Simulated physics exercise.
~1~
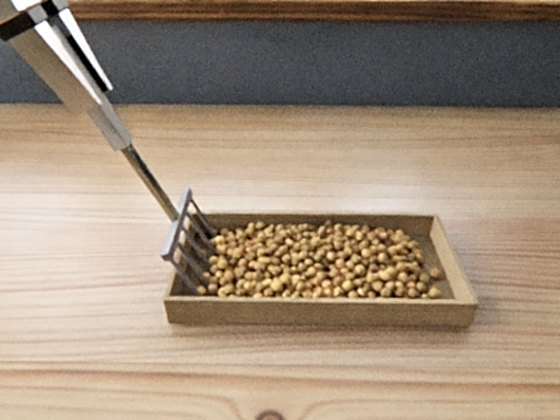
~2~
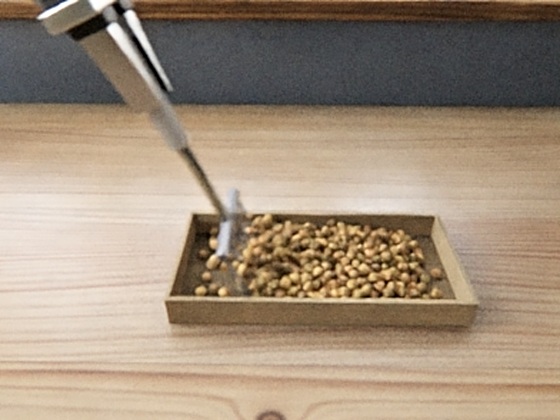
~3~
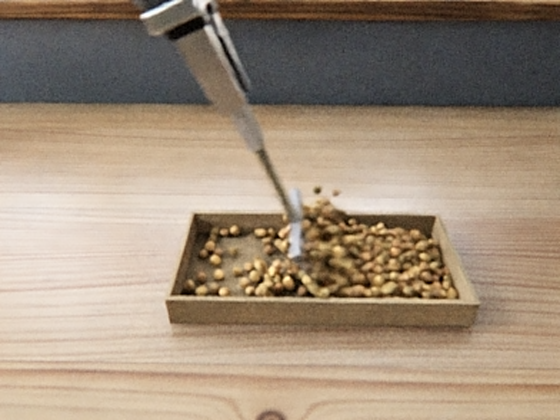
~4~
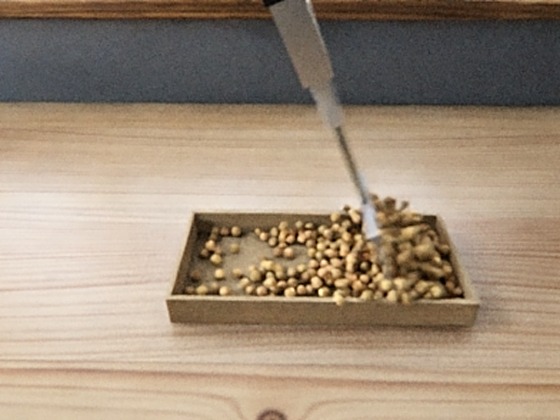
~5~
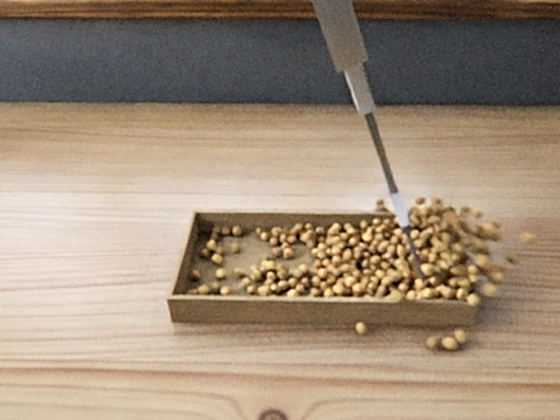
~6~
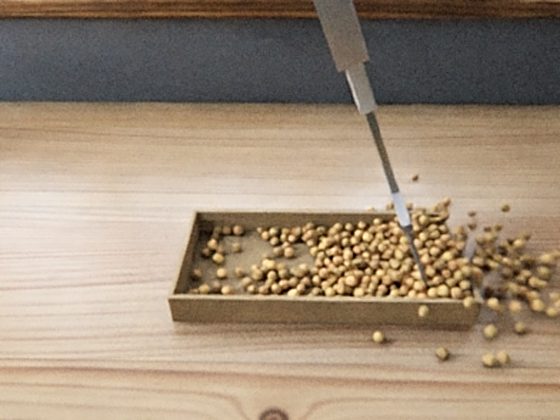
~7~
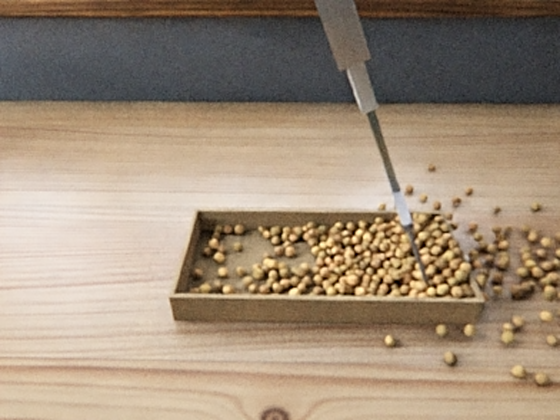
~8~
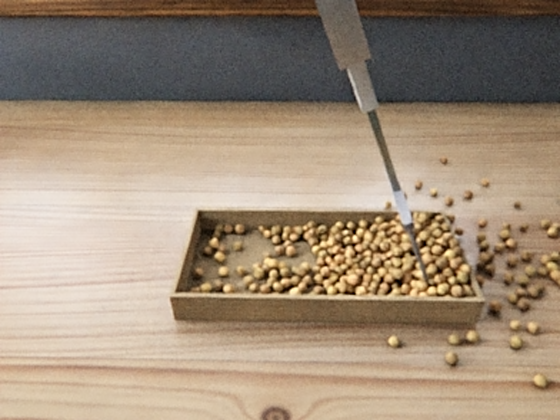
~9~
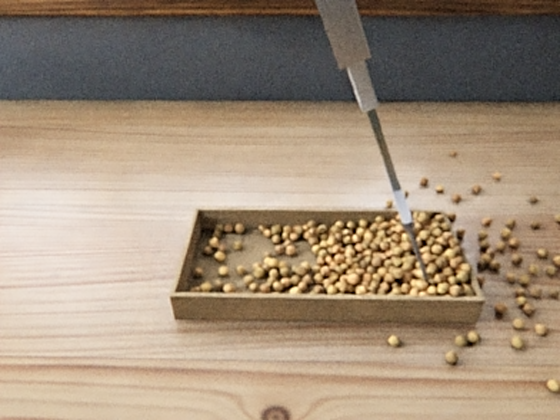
A robot arm reaches down from the upper left with a thin grey rake, set in the left end of a shallow brown tray on a pale wooden table, seen from slightly above with a dark grey band behind. Round tan chickpeas fill most of the tray. The rake sweeps right, heaping the chickpeas ahead of it and leaving a few scattered behind. Near the right end it stops, and part of the heap spills over the walls and rolls across the table. The rake stays still among the remaining chickpeas, most still in the tray, with others strewn to the right and in front.
